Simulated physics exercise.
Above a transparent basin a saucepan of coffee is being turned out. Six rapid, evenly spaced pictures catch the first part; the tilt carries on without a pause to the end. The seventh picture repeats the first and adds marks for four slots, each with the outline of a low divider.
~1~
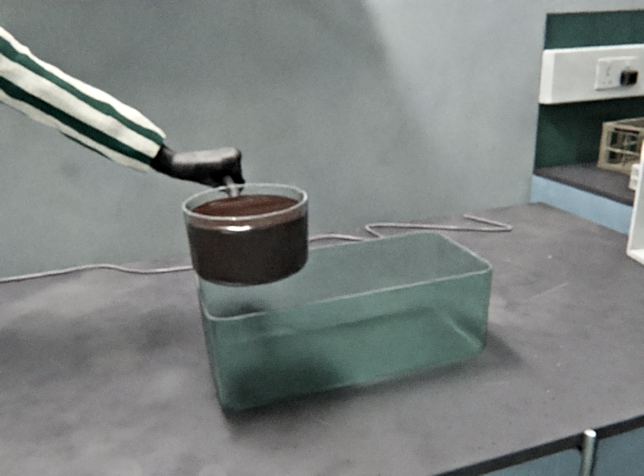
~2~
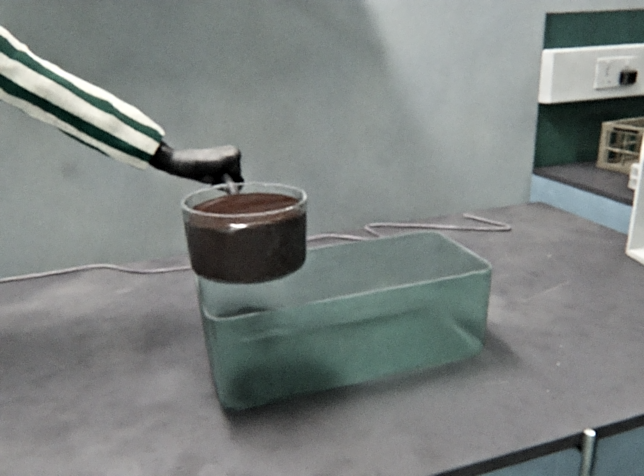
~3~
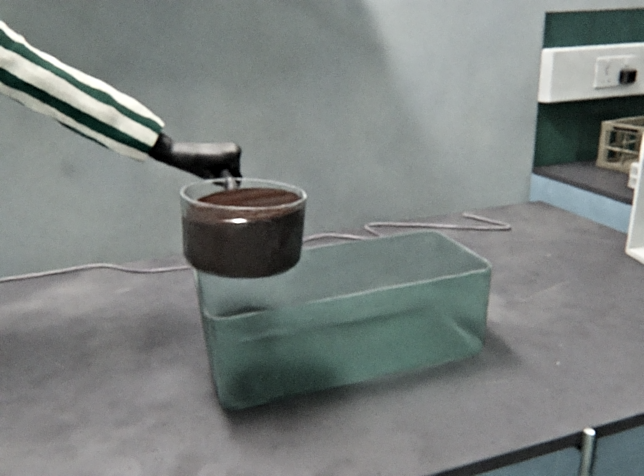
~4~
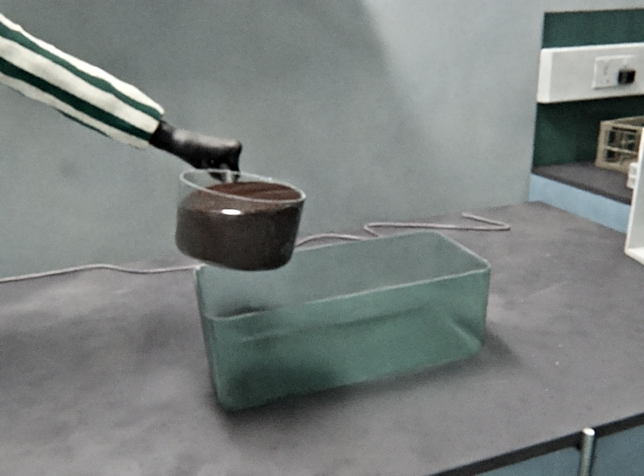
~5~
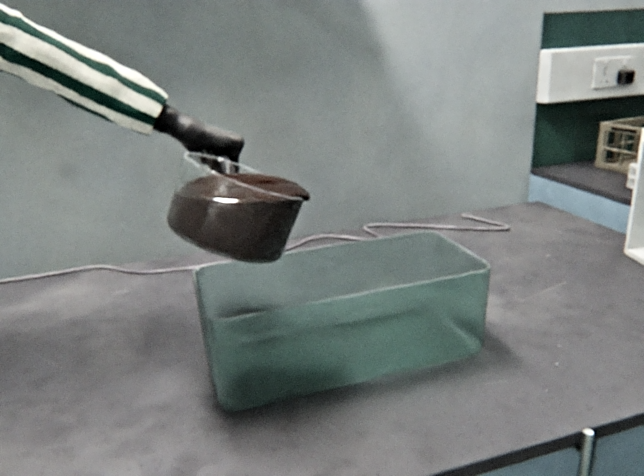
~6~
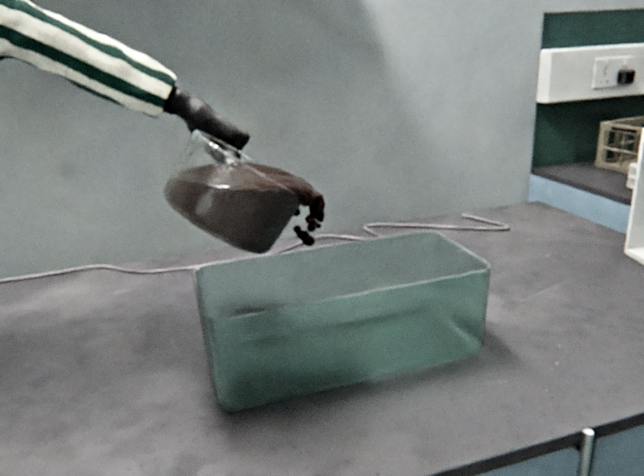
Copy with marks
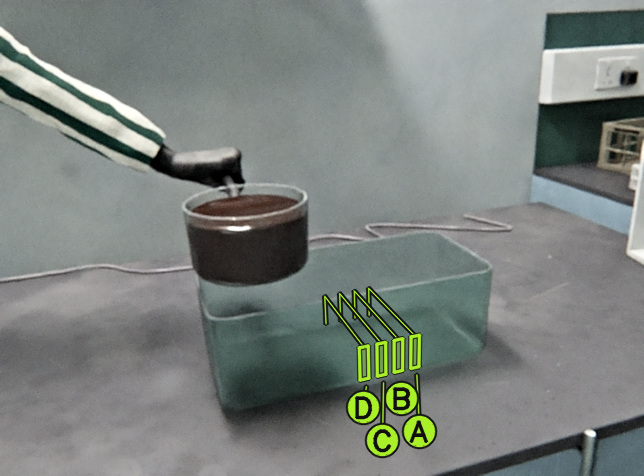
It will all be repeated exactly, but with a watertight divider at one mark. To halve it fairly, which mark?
A works best here.
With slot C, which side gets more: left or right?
The right one.
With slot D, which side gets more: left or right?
The right one.
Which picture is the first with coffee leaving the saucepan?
Picture 5.
In lime, A at (416, 374); B at (400, 378); C at (383, 382); D at (366, 386).
Choosing A, about 47 % ends left of the wall and 51 % right of it.
Choosing B, about 18 % ends left of the wall and 81 % right of it.
Choosing C, about 9 % ends left of the wall and 90 % right of it.
Choosing D, about 6 % ends left of the wall and 94 % right of it.
